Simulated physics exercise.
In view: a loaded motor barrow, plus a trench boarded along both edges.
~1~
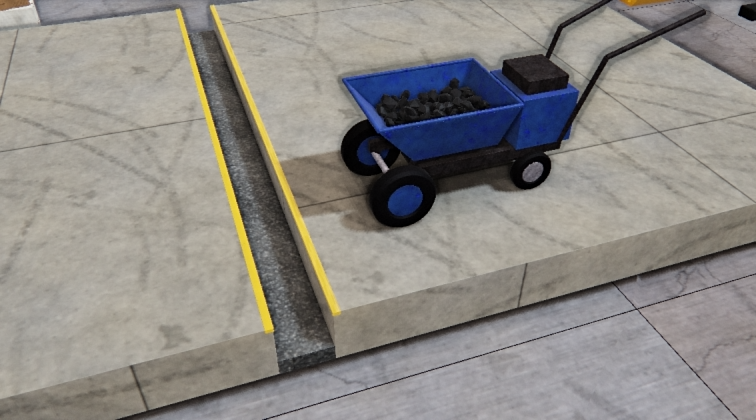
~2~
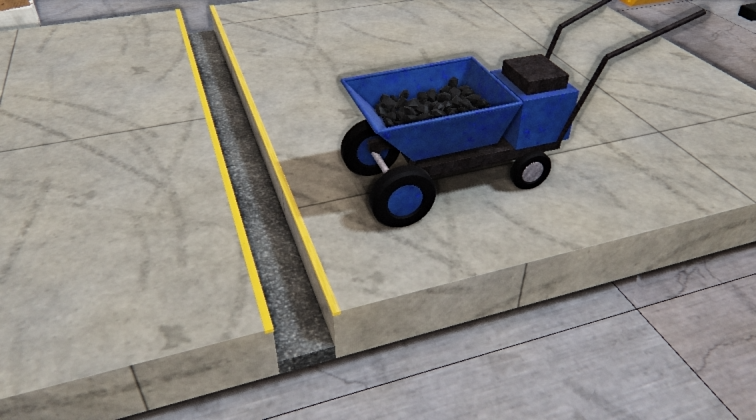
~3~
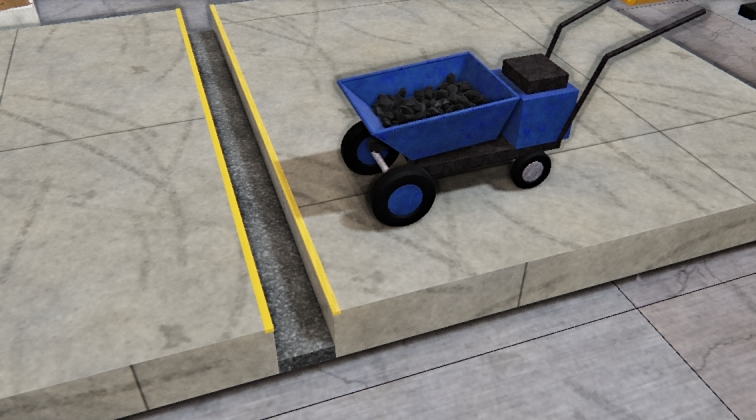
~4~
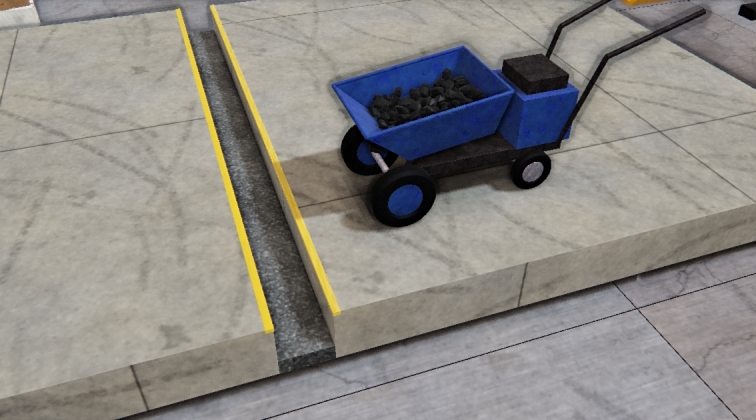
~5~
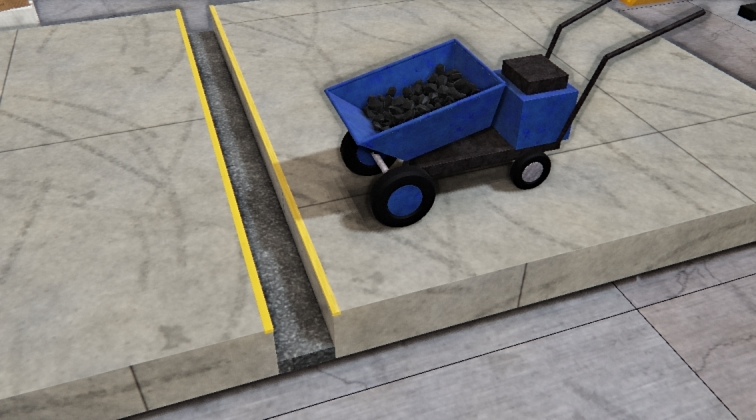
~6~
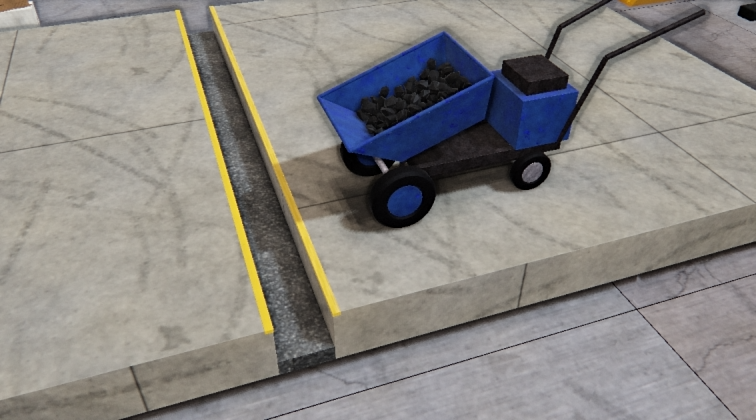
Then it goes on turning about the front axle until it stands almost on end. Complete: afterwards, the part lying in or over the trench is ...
... the majority.
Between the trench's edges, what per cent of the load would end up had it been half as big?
I'd say close to 100 per cent of it.
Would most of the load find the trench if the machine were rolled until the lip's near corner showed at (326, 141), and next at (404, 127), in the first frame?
Spot 1 gives the minor portion, spot 2 gives the bigger portion.
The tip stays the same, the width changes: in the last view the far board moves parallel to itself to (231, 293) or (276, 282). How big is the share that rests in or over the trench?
For the first it's 100 per cent, for the second 100 per cent.
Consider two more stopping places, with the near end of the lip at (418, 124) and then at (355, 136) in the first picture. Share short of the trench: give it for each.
About 60 percent the first time, about 0 percent the second.
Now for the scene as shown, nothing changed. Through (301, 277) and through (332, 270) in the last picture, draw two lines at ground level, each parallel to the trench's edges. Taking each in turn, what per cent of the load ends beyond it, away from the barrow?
Roughly 80 and 100 percent.
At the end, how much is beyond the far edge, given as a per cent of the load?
Share: Near 0 %.
Just after the last frame, skip tipped steeply; every one in the skip.
A moment on, skip tipped right over; the larger part in the skip; about a tenth short of the trench; roughly a quarter in or heaped over the trench; just a few falling.
Further on, skip tipped right over; just a few in the skip; just a few short of the trench; almost all in or heaped over the trench.
When it is over, skip tipped right over; every one in or heaped over the trench; not one beyond it.
